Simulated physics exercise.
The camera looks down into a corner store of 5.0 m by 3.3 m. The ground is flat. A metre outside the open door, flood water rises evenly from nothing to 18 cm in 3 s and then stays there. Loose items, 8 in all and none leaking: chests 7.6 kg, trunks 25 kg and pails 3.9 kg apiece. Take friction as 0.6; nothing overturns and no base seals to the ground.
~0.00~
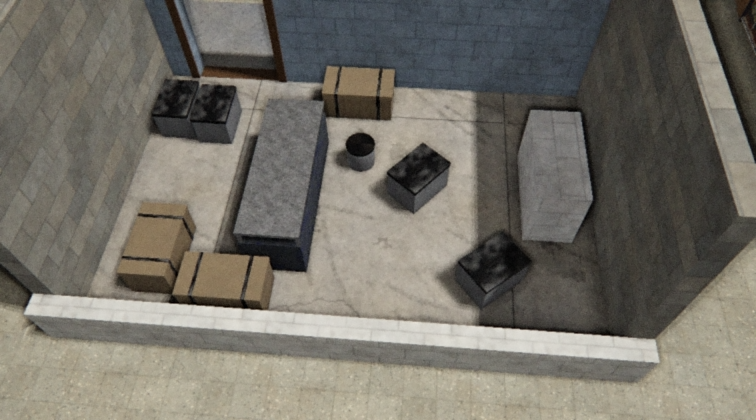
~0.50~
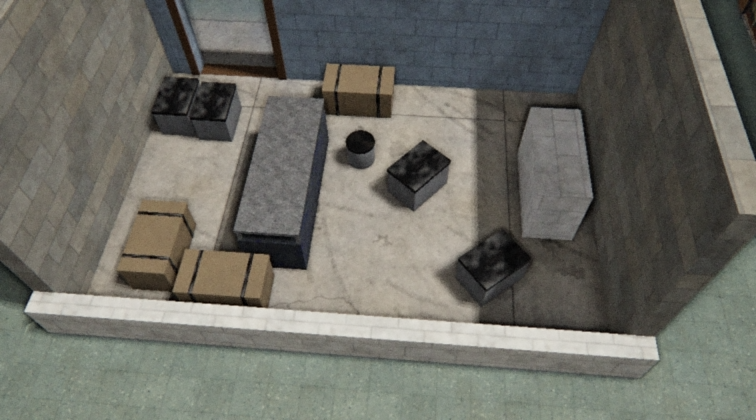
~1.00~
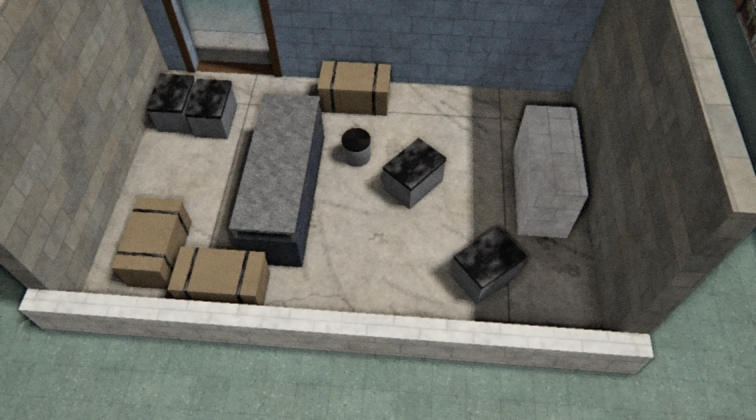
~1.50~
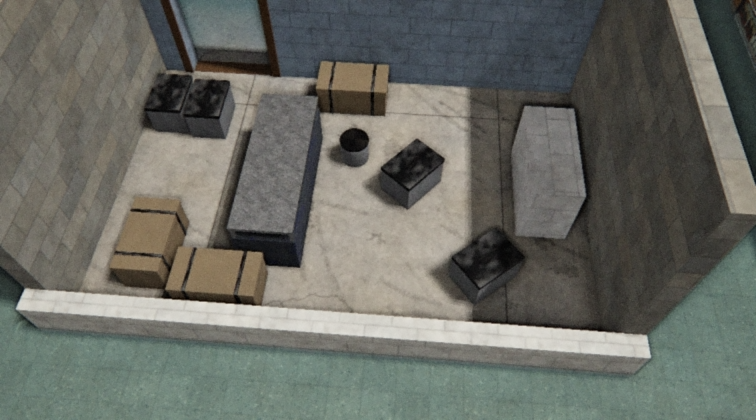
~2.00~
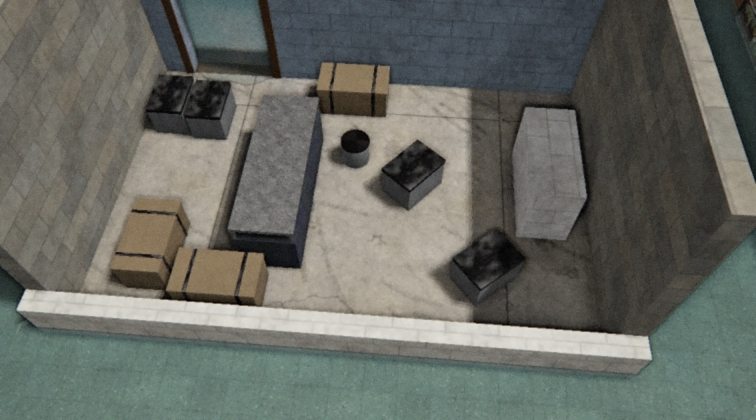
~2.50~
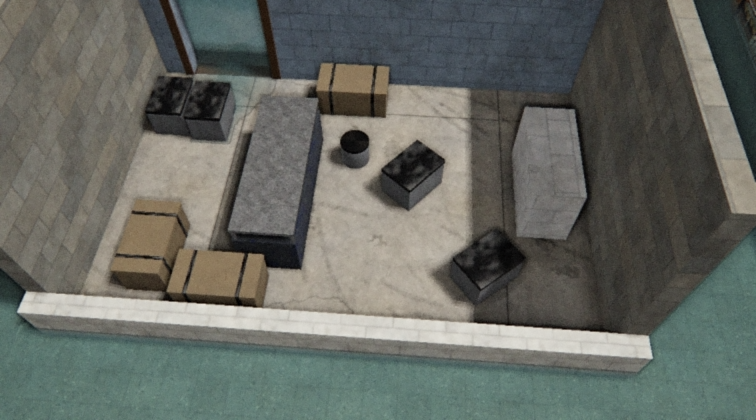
Greenish water spreads over the pale paving outside a small walled room with a blue back wall, seen from high above, and shows in the doorway at the upper left. Inside stand brown strapped boxes, dark-topped grey boxes, a small round pail, a long grey block left of centre and a pale one at right. The view shifts very slightly, while the objects stay put.
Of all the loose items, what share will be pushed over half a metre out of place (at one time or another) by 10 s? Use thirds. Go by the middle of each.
That comes to between one and two thirds.
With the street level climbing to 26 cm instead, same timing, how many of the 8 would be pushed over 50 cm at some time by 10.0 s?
In that case 5 of them.
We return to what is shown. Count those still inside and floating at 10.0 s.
At that moment 3.
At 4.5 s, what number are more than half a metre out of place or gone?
1 of them.
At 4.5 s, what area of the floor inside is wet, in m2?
Some 5.0 m2.
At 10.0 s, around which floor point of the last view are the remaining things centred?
Around (316, 217).
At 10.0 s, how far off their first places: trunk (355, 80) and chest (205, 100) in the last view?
In that order: 0 cm, 200 cm.
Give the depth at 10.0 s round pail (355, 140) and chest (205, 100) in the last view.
Roughly 2 and 13 cm.
After 3.5 s 1 of 8 are over 50 cm from their spots; 0 afloat.
After 4.5 s 1 of 8 are over 50 cm from their spots; 2 afloat.
After 7.0 s 2 of 8 are over 50 cm from their spots; 3 afloat.
After 10.0 s 3 of 8 are over 50 cm from their spots, and 3 have been at some point; 3 afloat.
